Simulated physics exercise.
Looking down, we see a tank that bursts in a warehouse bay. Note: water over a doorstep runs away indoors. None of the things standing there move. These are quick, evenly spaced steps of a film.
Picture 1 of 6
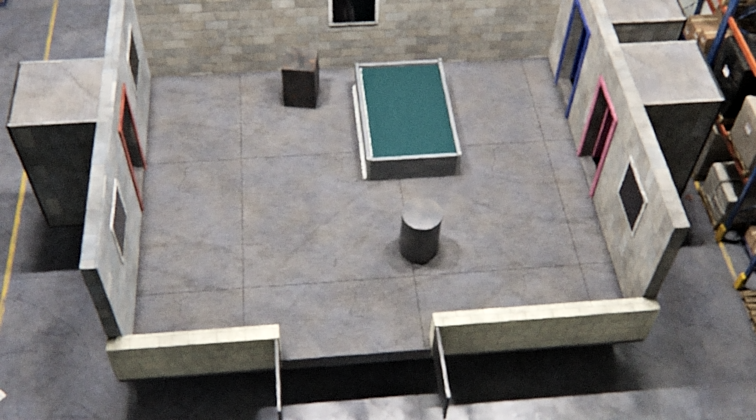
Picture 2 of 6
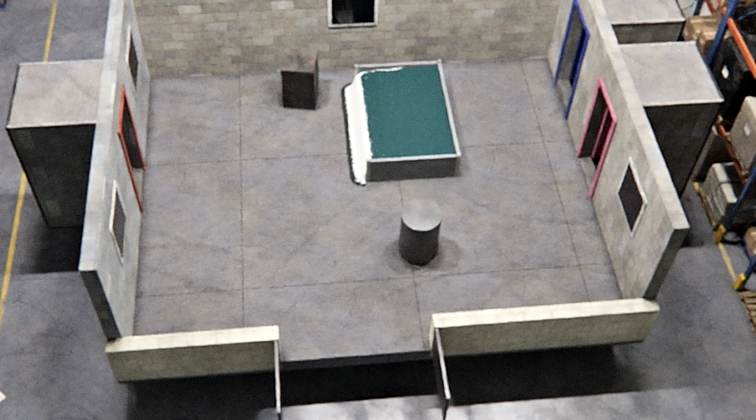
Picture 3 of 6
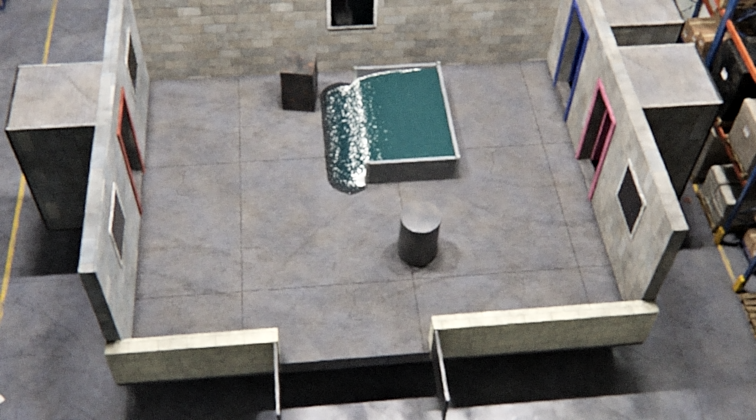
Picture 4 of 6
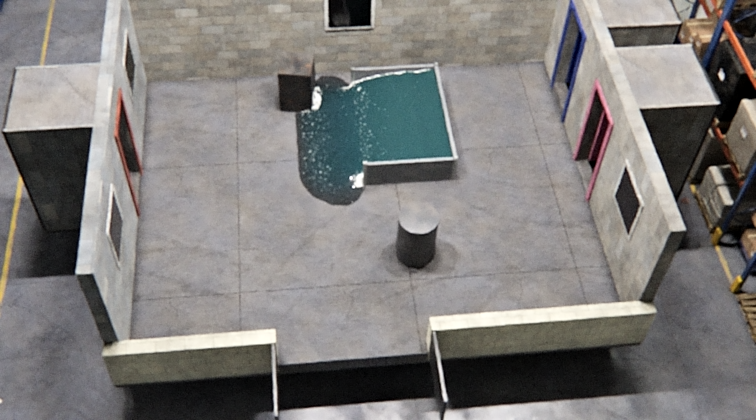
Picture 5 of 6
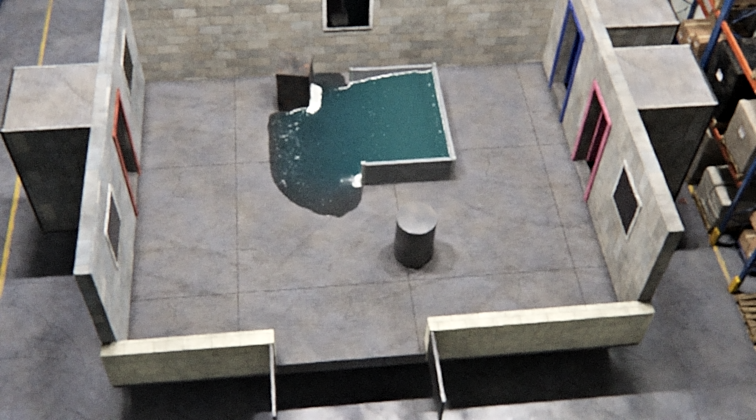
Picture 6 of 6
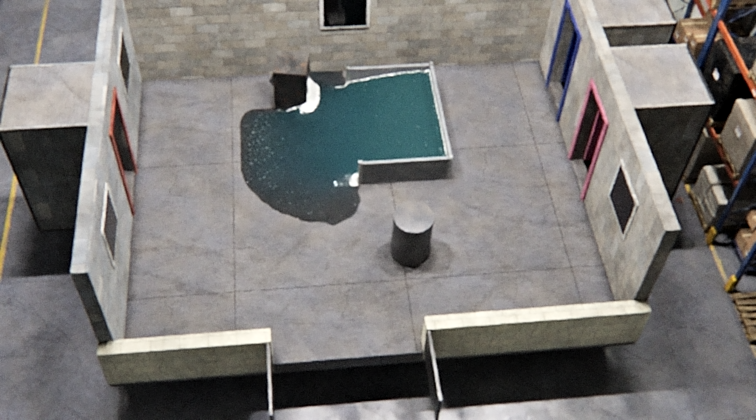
In a warehouse bay, a low tank of green water inside a roofless block-walled room burst open along its left side, and the water poured out, foamed around a dark box, and spread left across the floor.
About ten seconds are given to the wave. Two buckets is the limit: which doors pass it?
The pink door keeps inside the limit. The blue door keeps inside the limit. The red door overshoots the limit.
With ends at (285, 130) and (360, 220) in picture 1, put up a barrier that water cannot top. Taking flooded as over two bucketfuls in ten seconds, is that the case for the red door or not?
Note: Red door sub-threshold.
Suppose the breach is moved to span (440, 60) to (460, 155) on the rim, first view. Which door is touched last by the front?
The door marked red, I think.
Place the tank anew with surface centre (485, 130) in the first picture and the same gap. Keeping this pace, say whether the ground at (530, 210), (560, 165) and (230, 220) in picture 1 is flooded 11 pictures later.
Bone-dry, bone-dry, soaked.
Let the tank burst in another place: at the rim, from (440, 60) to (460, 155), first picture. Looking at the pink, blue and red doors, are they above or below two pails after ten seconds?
One by one: Pink door ends up above; blue door ends up above; red door ends up below.
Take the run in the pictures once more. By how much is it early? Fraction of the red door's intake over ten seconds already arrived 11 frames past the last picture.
It should be near 10 percent of the ten-second total.
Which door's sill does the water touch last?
Observed: The door marked pink.
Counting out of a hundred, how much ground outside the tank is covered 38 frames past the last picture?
Close to 60 in a hundred, I think.
A moment on, water covers 25 % of the floor; the pink door not reached, the blue door not reached, the red door not reached.
Next, water covers 40 % of the floor; the pink door not reached, the blue door not reached, the red door under two buckets in.
Then, water covers 45 % of the floor; the pink door not reached, the blue door not reached, the red door over two buckets in.
Later, water covers 60 % of the floor; the pink door not reached, the blue door wet at the sill, nothing in, the red door over two buckets in.
In the end, water covers 80 % of the floor; the pink door wet at the sill, nothing in, the blue door wet at the sill, nothing in, the red door over two buckets in.
